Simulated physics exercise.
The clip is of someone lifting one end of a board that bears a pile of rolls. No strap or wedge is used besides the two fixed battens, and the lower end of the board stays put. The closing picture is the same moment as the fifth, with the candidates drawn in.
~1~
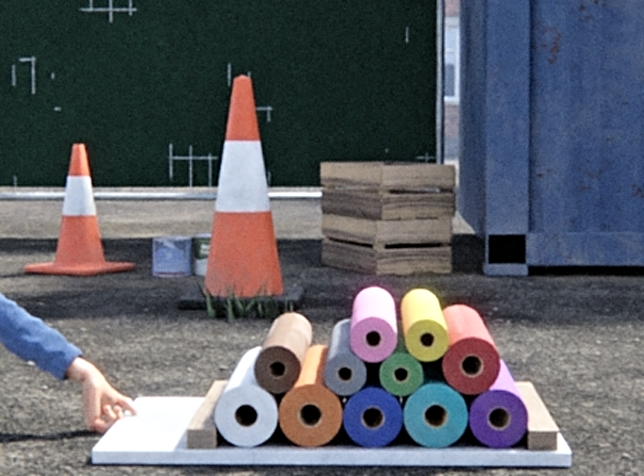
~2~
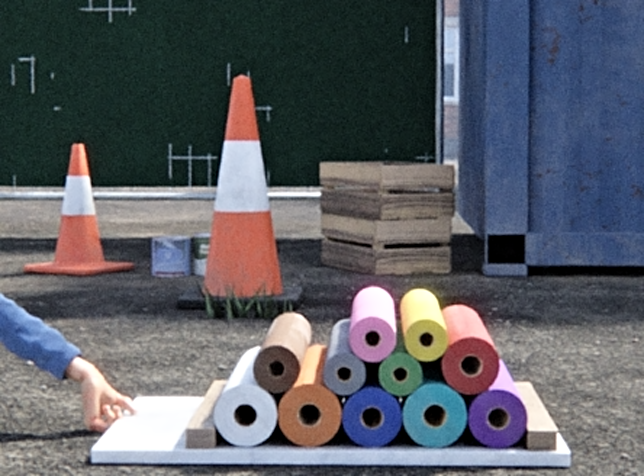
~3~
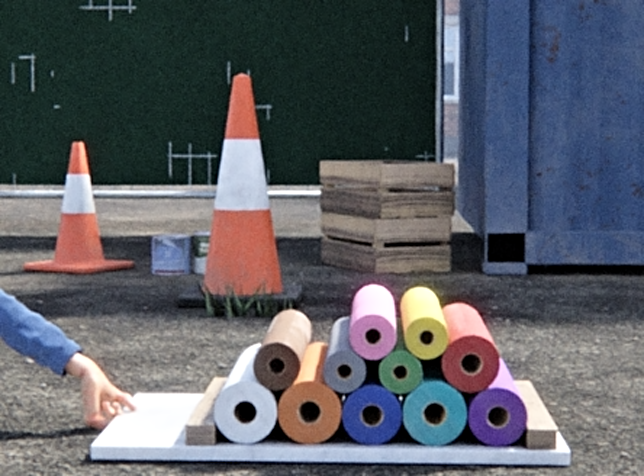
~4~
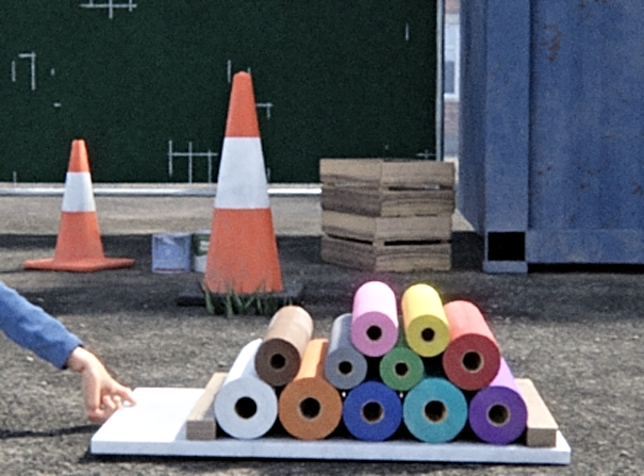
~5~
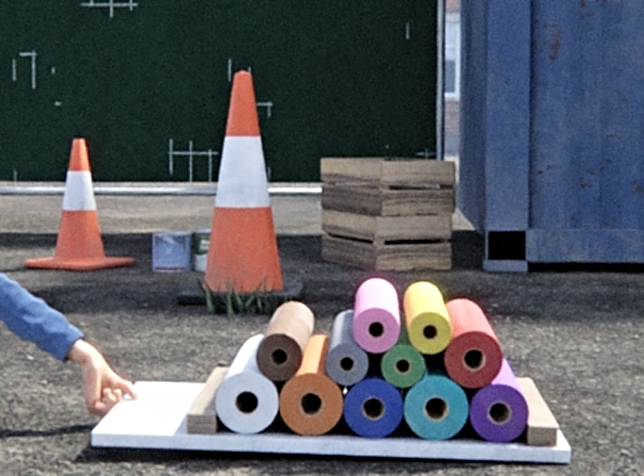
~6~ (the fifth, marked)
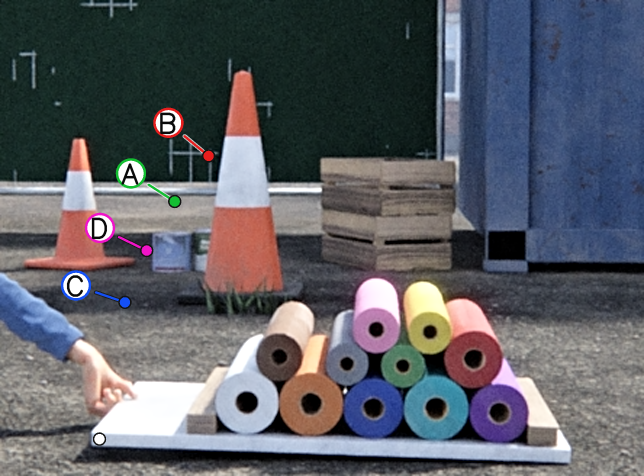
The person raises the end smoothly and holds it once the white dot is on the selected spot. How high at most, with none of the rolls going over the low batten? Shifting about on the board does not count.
Stop at C.
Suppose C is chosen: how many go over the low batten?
With C, none.
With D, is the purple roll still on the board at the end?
Yes.
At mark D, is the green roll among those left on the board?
Yes, with D.
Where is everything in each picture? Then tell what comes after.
The first picture shows green roll (401, 374); red roll (472, 365); grey roll (345, 374).
The second picture shows grey roll (344, 374); yellow roll (426, 340).
The third picture shows board (334, 417); white roll (246, 412); brown roll (276, 366); turquoise roll (434, 414).
The fourth picture shows board (334, 413); white roll (246, 407); orange roll (310, 408).
The fifth picture shows board (334, 409); white roll (247, 402); orange roll (311, 404).
On the marked copy, A at (175, 201); B at (208, 156); C at (125, 302); D at (146, 250); the white dot at (100, 439).
Following C. Soon after the start, board at 14°.
Later, board at 19°.
In the end, board at 19°, none over the low batten.
As for the rest, A two over the low batten (red, yellow); B six over the low batten; D two over the low batten (red, yellow).
